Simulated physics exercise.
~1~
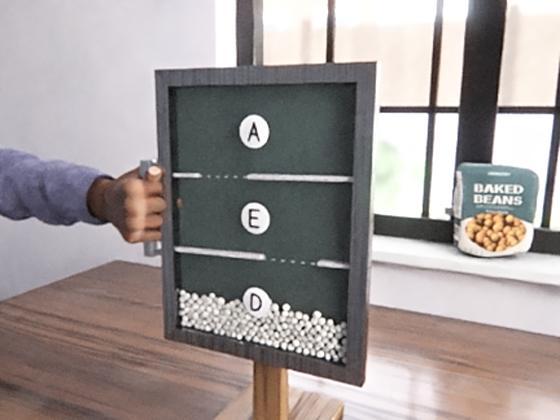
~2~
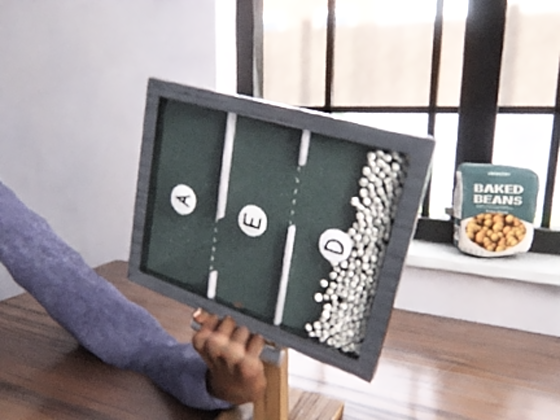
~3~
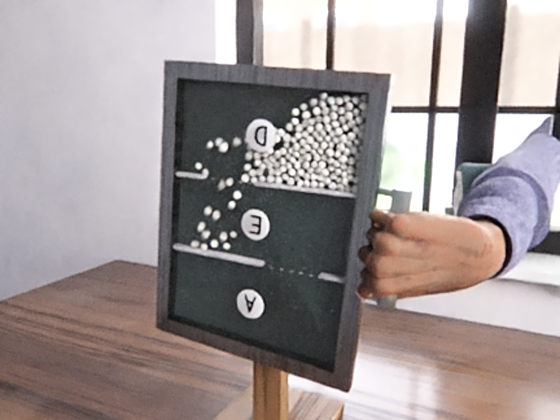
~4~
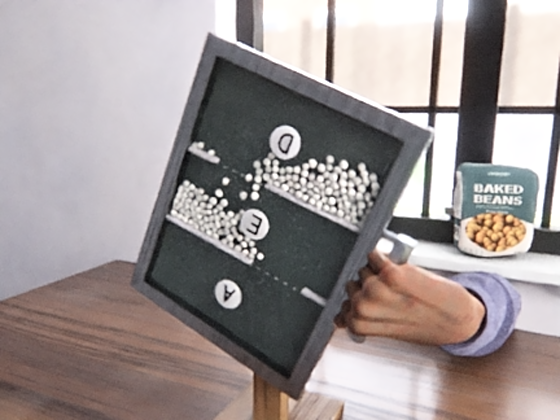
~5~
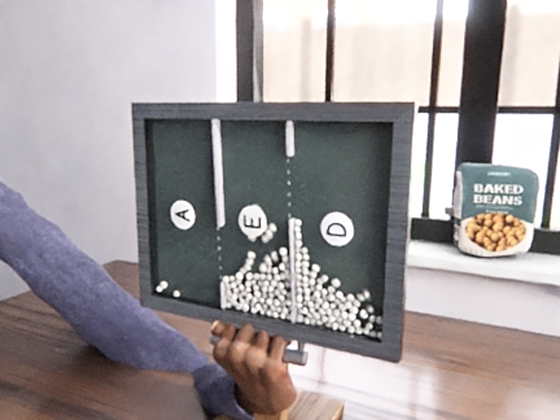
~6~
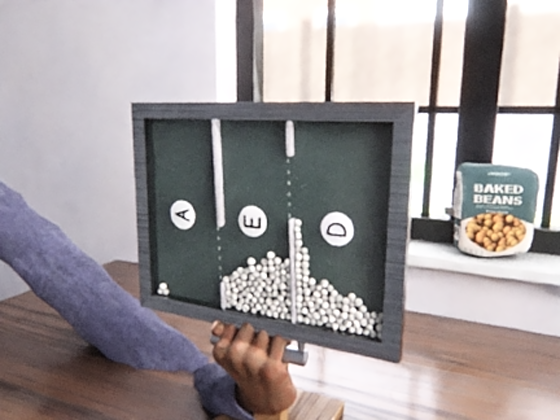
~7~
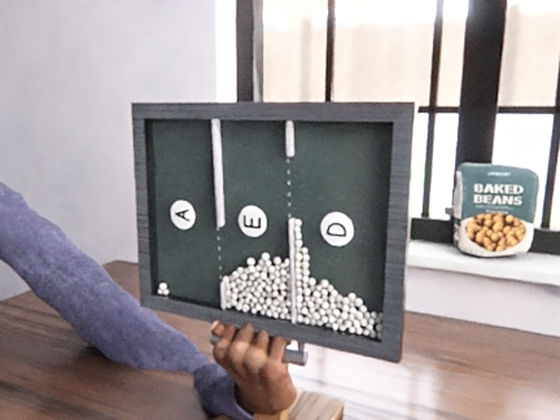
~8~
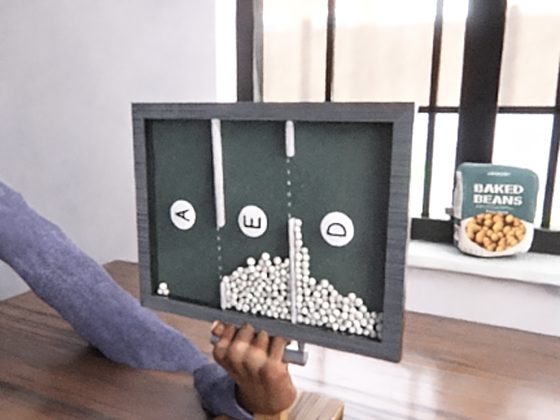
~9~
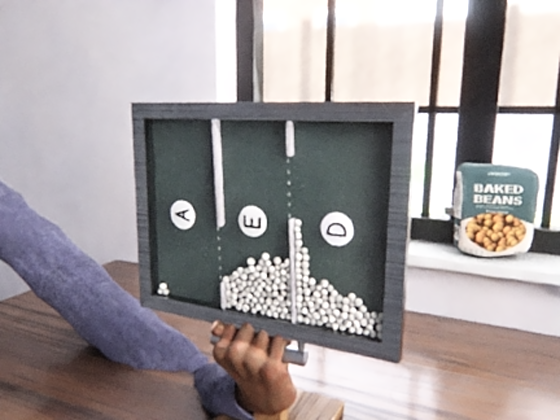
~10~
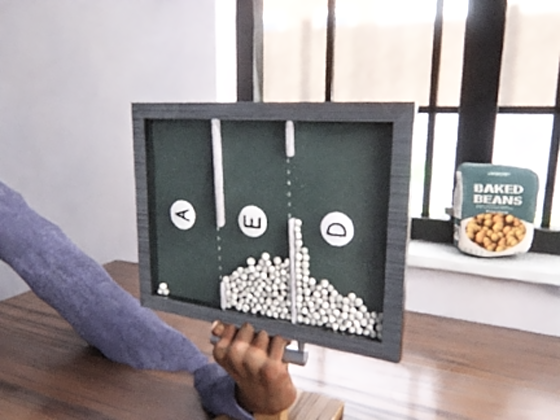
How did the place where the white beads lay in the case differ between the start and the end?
At the start the beads all lay in section D, along the bottom of the upright case. At the end, with the case on its side, they were heaped along its lower edge in both E and D, with a few in A.
On a wooden table by a window, a hand turned a framed case of small white beads anticlockwise until it was upside down, then swung it partway back. It stopped on its side, with beads heaped in E and D and a few in A.
